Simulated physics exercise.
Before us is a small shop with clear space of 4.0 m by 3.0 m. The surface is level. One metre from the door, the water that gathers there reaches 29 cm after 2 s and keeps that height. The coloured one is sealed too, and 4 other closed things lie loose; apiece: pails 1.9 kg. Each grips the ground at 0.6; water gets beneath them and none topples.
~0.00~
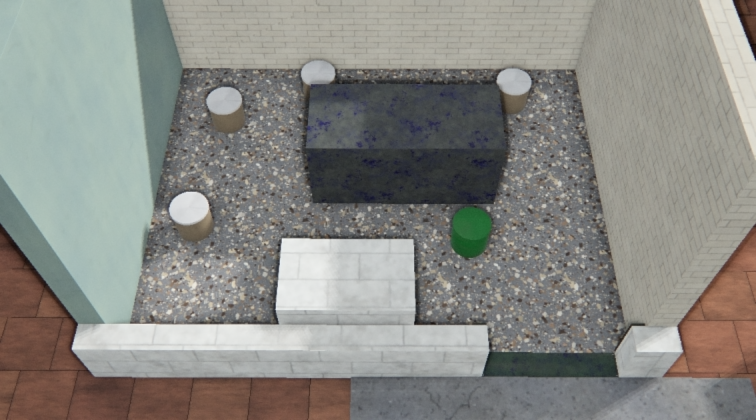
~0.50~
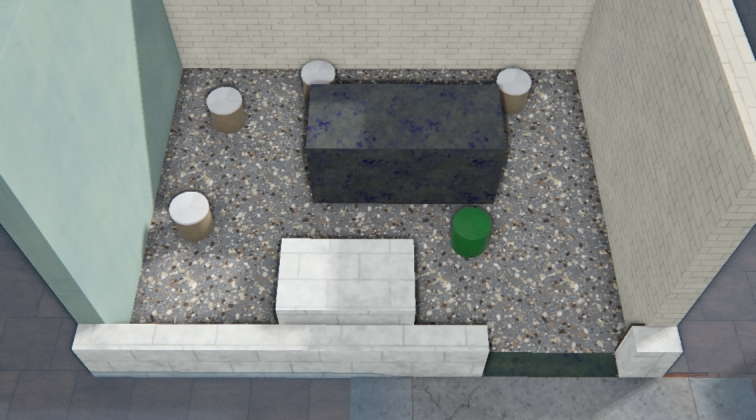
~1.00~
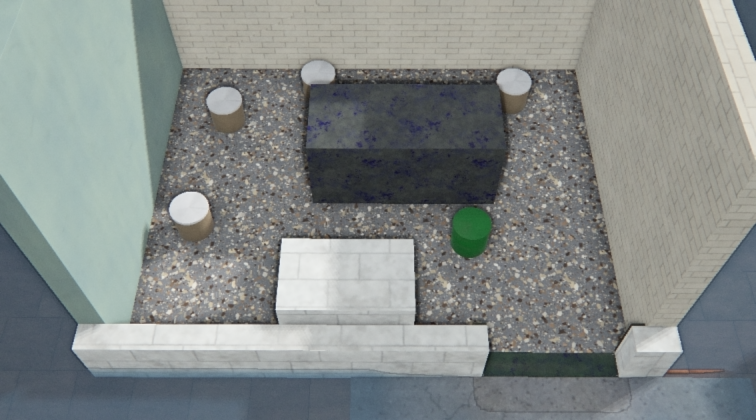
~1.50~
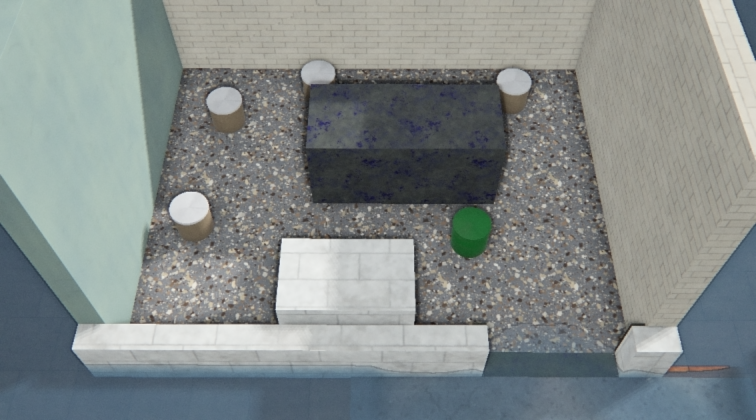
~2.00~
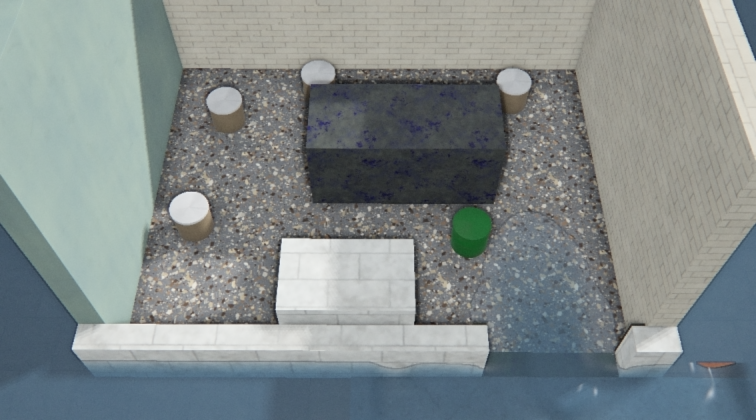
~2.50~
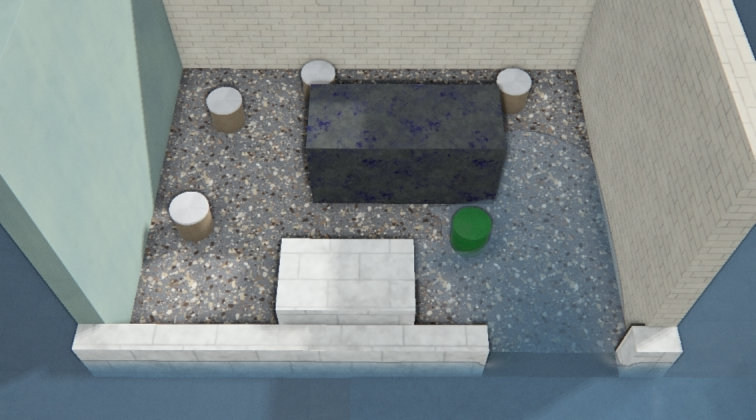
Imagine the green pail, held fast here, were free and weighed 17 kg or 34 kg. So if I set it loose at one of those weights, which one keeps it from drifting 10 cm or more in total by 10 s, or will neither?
It is steadied by only the greater weight.
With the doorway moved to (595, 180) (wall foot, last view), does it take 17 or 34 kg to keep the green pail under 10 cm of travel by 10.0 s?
I'd say you need the heavier one.
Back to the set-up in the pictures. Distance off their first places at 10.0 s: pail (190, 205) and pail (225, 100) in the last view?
The first is 100 cm from its start, the second 100 cm.
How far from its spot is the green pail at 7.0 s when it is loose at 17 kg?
Roughly 80 cm.
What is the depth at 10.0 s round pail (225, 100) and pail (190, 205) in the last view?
First about 20 cm, second about 25 cm.
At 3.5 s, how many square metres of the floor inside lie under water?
Somewhere about 5.5 m2, give or take.
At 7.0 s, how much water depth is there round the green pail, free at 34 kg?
Close to 12 cm deep.
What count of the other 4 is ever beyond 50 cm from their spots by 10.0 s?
Answer: 4.
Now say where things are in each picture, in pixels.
The first picture shows the green pail at (472, 223), on the bottom; 0.0 m2 under water; 0 of 5 have shifted.
The second picture shows the green pail at (472, 223) rests on the ground; 0.0 m2 under water; 0 of 5 have shifted.
The third picture shows the green pail at (472, 223) rests on the ground; 0.0 m2 under water; 0 of 5 have shifted.
The fourth picture shows the green pail at (472, 223) rests on the ground; water covers 0.1 m2; 0 of 5 have shifted.
The fifth picture shows the green pail at (472, 223), on the bottom; 1.1 m2 under water; 0 of 5 have shifted.
The sixth picture shows the green pail at (472, 223) rests on the ground; 2.6 m2 under water; 0 of 5 have shifted.
After 3.5 s the green pail would be 28 cm from its start with 17 kg and 0 cm from its start with 34 kg; 11 cm of water round it then.
After 4.5 s the green pail would be 72 cm from its start with 17 kg and 0 cm from its start with 34 kg; 10 cm of water round it then.
After 7.0 s the green pail would be 89 cm from its start with 17 kg and 0 cm from its start with 34 kg; 12 cm of water round it then.
After 10.0 s the green pail would be 94 cm from its start with 17 kg and 0 cm from its start with 34 kg; 17 cm of water round it then.
